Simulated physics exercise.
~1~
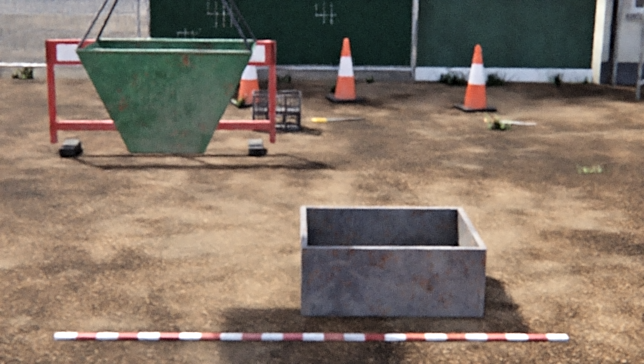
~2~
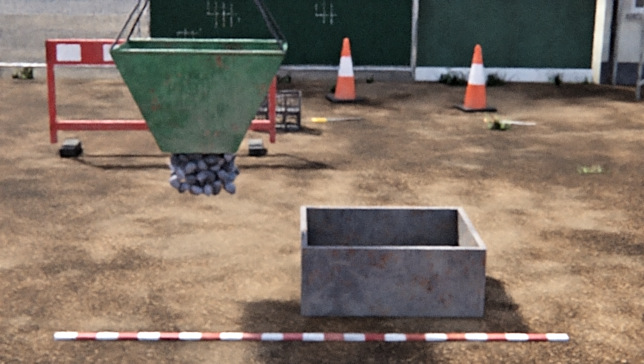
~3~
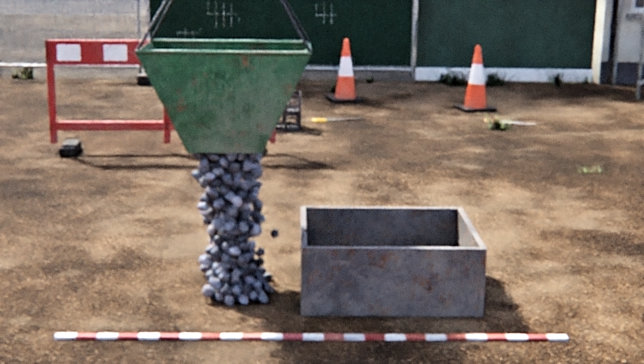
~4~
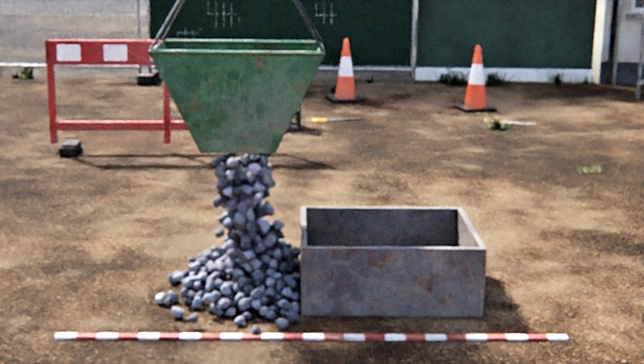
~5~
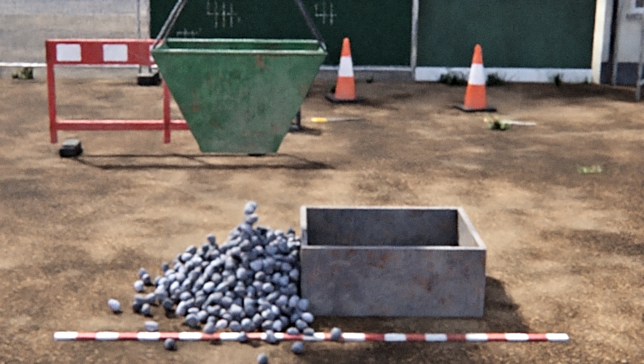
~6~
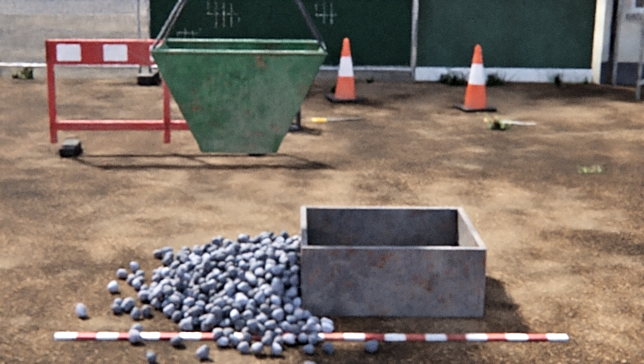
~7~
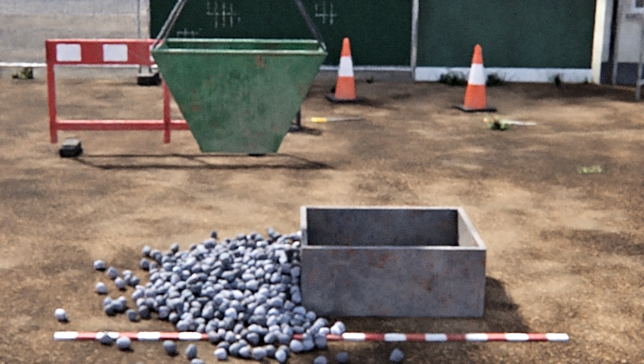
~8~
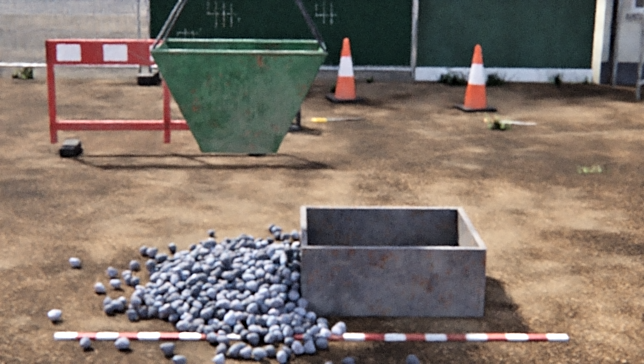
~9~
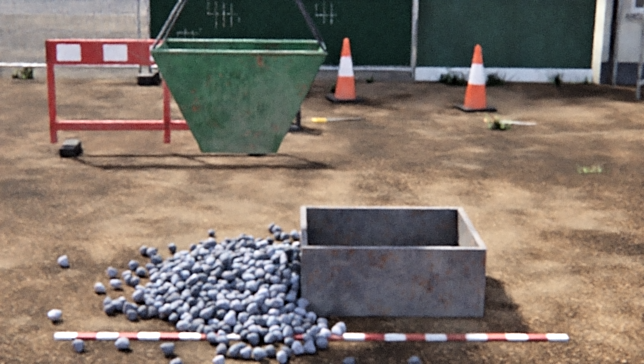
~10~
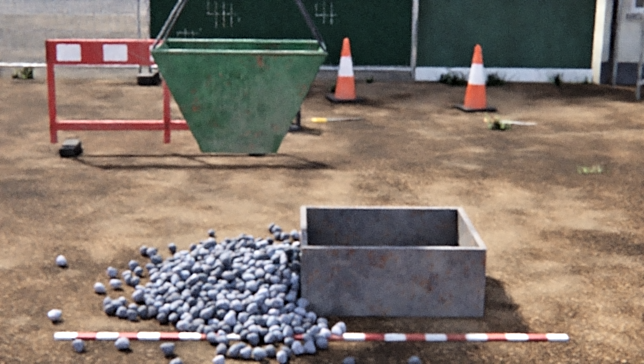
A green skip slid right above a dirt yard and let grey stones pour from its bottom, then stopped short of the grey bin. The stones heaped against the bin's left side and spread across the ground, a few rolling in front, leaving the bin empty.
